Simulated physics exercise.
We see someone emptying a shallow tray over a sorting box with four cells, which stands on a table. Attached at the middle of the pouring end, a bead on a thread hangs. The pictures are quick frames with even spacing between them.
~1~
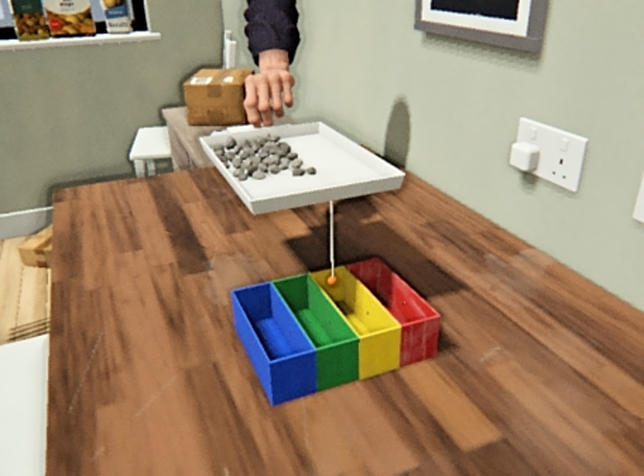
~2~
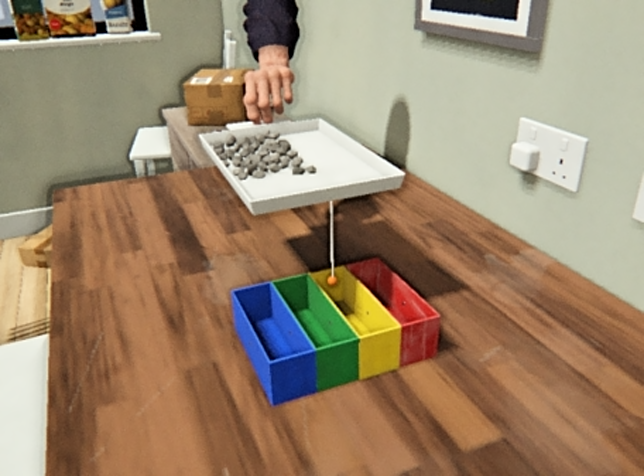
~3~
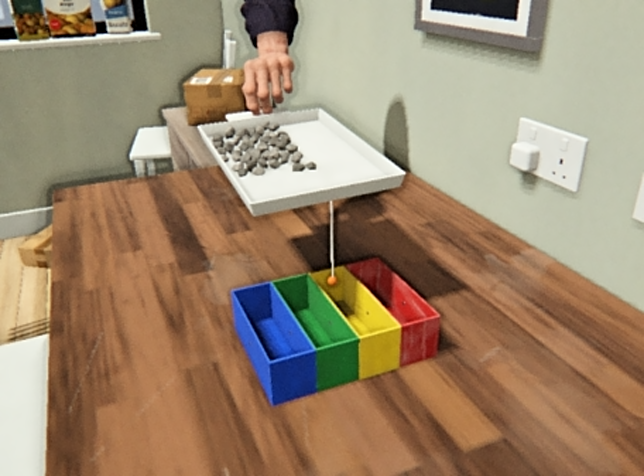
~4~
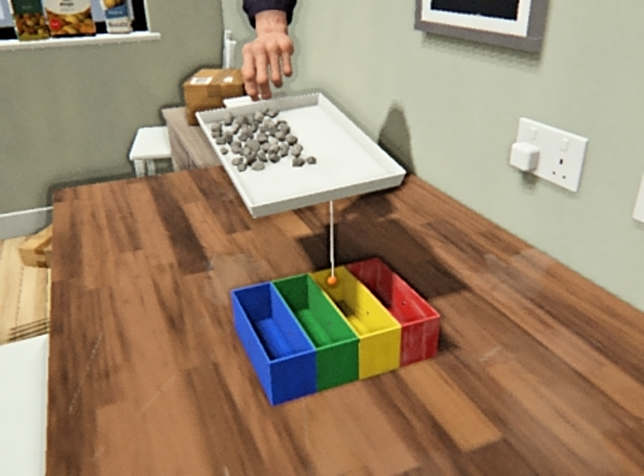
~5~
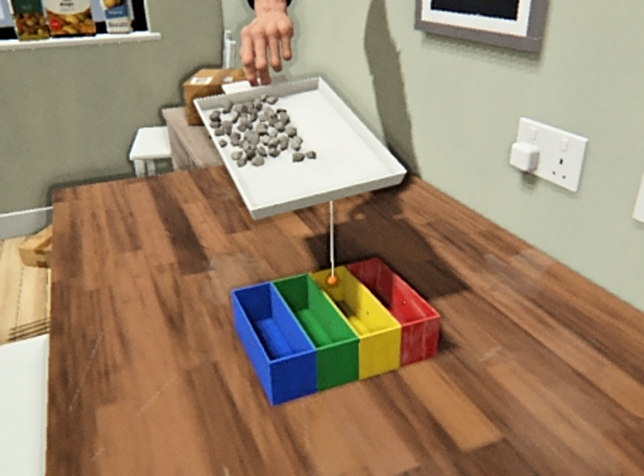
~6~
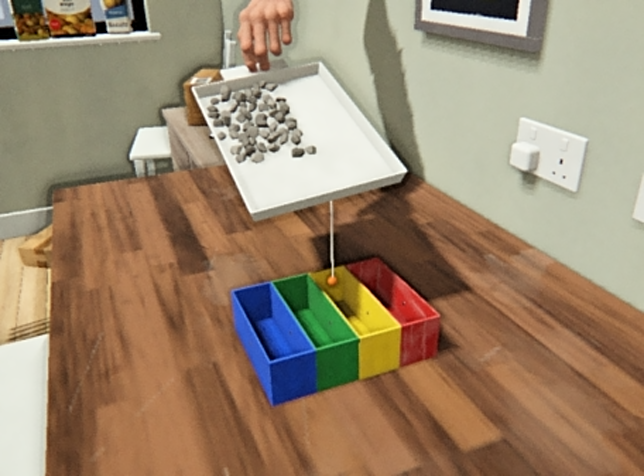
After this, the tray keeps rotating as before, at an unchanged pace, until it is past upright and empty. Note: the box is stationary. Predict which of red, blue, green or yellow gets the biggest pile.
The biggest pile lands in blue.
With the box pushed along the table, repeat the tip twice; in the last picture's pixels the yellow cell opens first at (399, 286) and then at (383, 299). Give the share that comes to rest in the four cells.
In order: 30 percent, then 50 percent.
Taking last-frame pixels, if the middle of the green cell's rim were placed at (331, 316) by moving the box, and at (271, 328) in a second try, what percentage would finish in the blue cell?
Roughly 50% first, roughly 10% second.
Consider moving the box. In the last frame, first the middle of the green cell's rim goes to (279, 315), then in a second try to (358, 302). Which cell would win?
The green cell, then the blue one.
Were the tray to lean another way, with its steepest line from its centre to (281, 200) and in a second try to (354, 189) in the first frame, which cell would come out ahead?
Well, with the first heading it's blue, and with the second it's the red cell.
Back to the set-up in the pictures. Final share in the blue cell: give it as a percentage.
About 40 %.
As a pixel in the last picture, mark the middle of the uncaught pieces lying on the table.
Once everything settles, the pieces are centred near (256, 429).
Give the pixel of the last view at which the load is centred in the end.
I'd place the middle at about (294, 362).
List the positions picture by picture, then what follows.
The first frame shows corners of the pouring end near (253, 199) and (400, 174), level; middle of the load near (264, 155), bits of gravel; bead on its thread near (333, 281); blue cell near (293, 374); green cell near (338, 361); yellow cell near (380, 349); red cell near (419, 337).
The second frame shows corners of the pouring end near (253, 199) and (400, 173), level; middle of the load near (264, 153).
The third frame shows corners of the pouring end near (253, 201) and (400, 172), tipped barely, lowest at the left corner; middle of the load near (264, 146).
The fourth frame shows corners of the pouring end near (253, 204) and (401, 171), tipped a little, lowest at the left corner; middle of the load near (263, 137).
The fifth frame shows corners of the pouring end near (253, 206) and (401, 170), tipped clearly, lowest at the left corner; middle of the load near (263, 127).
The sixth frame shows corners of the pouring end near (254, 209) and (402, 170), tipped clearly, lowest at the left corner; middle of the load near (262, 118); blue cell near (293, 374); green cell near (338, 361); yellow cell near (380, 349); red cell near (419, 337).
Shortly afterwards, tray tipped steeply; all but a few on the tray; only a few falling or outside the box.
Next, tray tipped past a quarter turn; near a quarter on the tray; near a quarter in the blue cell; near a quarter in the green cell; only a few in the yellow cell; only a few in the red cell; near a quarter falling or outside the box.
Some moments later, tray tipped past a quarter turn; near half in the blue cell; near a quarter in the green cell; a little in the yellow cell; only a few in the red cell; near a quarter falling or outside the box.
In the end, tray tipped past a quarter turn; near half in the blue cell; near a quarter in the green cell; a little in the yellow cell; only a few in the red cell; near a quarter outside the box.
